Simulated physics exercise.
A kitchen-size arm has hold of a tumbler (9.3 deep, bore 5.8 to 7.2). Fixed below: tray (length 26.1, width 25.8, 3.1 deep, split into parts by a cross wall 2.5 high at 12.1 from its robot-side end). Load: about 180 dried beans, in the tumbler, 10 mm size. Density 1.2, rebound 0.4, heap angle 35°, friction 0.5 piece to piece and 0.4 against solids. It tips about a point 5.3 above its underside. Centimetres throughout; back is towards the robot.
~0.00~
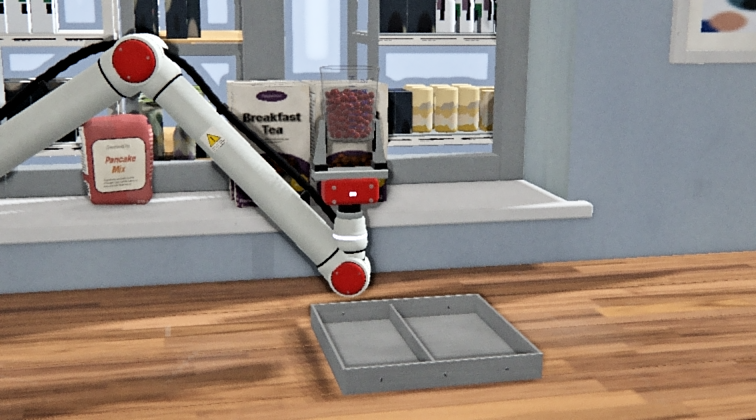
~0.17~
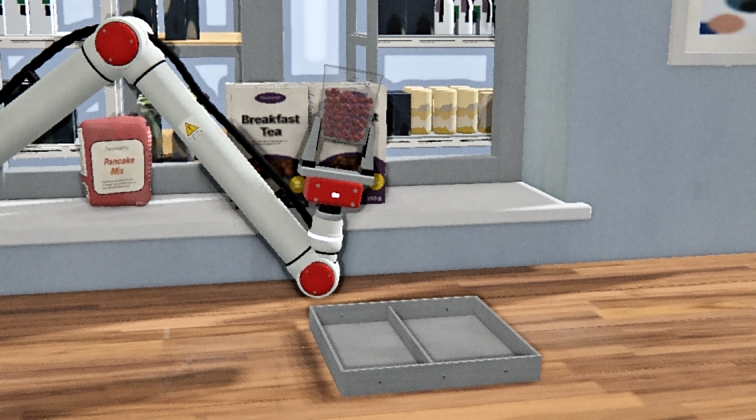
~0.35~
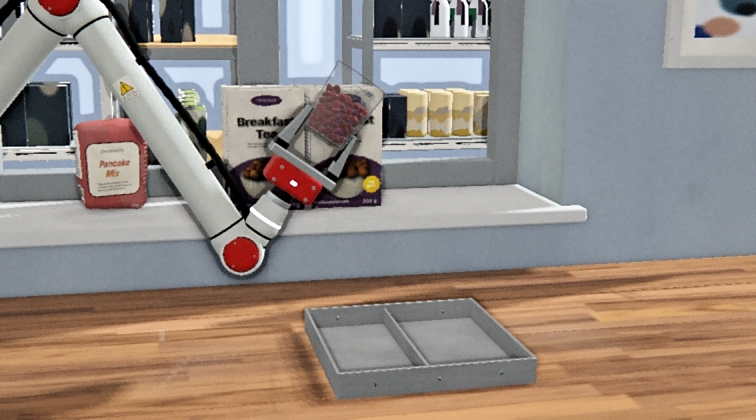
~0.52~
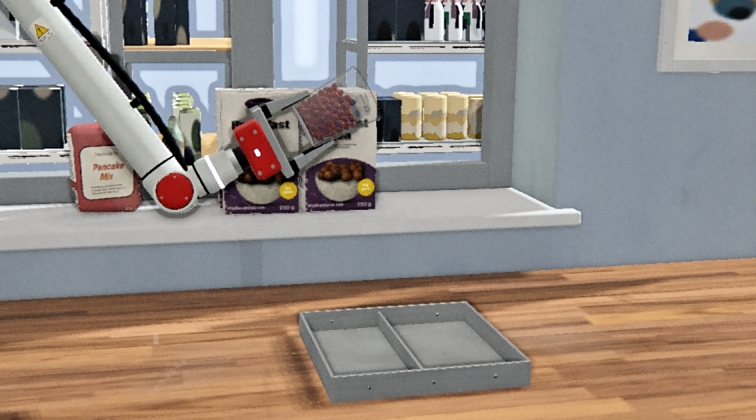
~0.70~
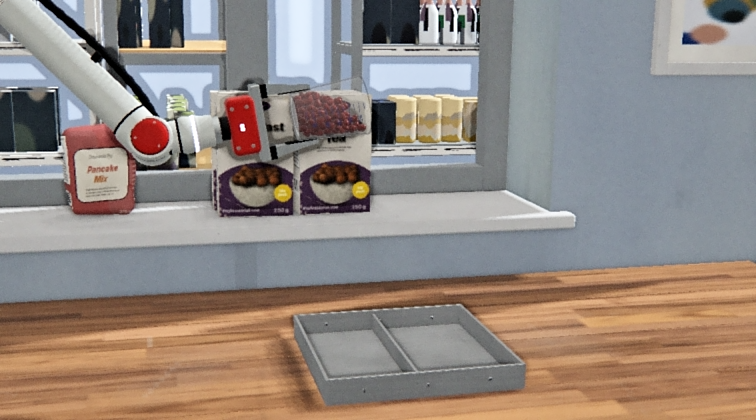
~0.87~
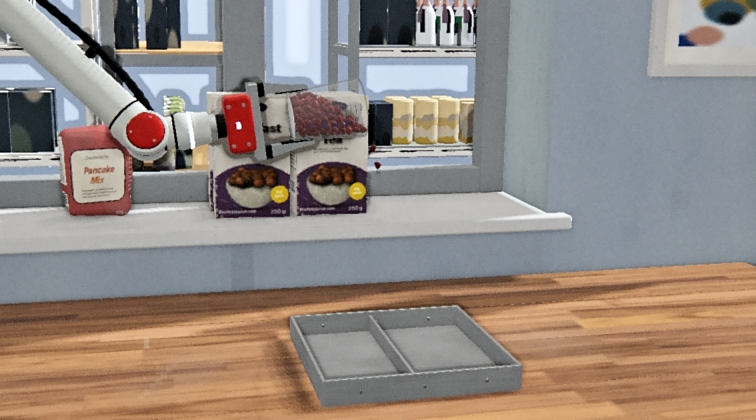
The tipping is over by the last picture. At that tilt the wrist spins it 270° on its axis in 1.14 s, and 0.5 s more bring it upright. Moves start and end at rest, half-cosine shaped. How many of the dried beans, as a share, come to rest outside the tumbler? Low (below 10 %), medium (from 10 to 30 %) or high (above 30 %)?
Answer: Medium; from 10 to 30 % of the dried beans finish outside the tumbler.
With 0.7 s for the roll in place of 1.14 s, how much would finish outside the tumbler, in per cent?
Then about 15 per cent.
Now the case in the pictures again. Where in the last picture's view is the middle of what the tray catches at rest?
Around (403, 354).
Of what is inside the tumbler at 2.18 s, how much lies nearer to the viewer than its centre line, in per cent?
About 35 per cent.
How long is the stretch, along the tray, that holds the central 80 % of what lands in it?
Roughly 20 cm.
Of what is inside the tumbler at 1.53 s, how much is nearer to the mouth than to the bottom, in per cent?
Some 35 per cent.
After 1.53 s, tipped 83°, highest piece 38 above the table; 169 in the tumbler, 3 in the robot-side part, 2 in the far-side part, 8 in flight or on a rim.
After 2.18 s, tipped 61°, highest piece 37 above the table; 151 in the tumbler, 18 in the far-side part, 13 in the robot-side part.
After 2.71 s, upright, highest piece 38 above the table; 151 in the tumbler, 18 in the far-side part, 13 in the robot-side part.
After 3.41 s, upright, highest piece 38 above the table; 151 in the tumbler, 18 in the far-side part, 13 in the robot-side part.
At rest, 151 in the tumbler, 18 in the far-side part, 13 in the robot-side part. That is 17 % outside the tumbler.
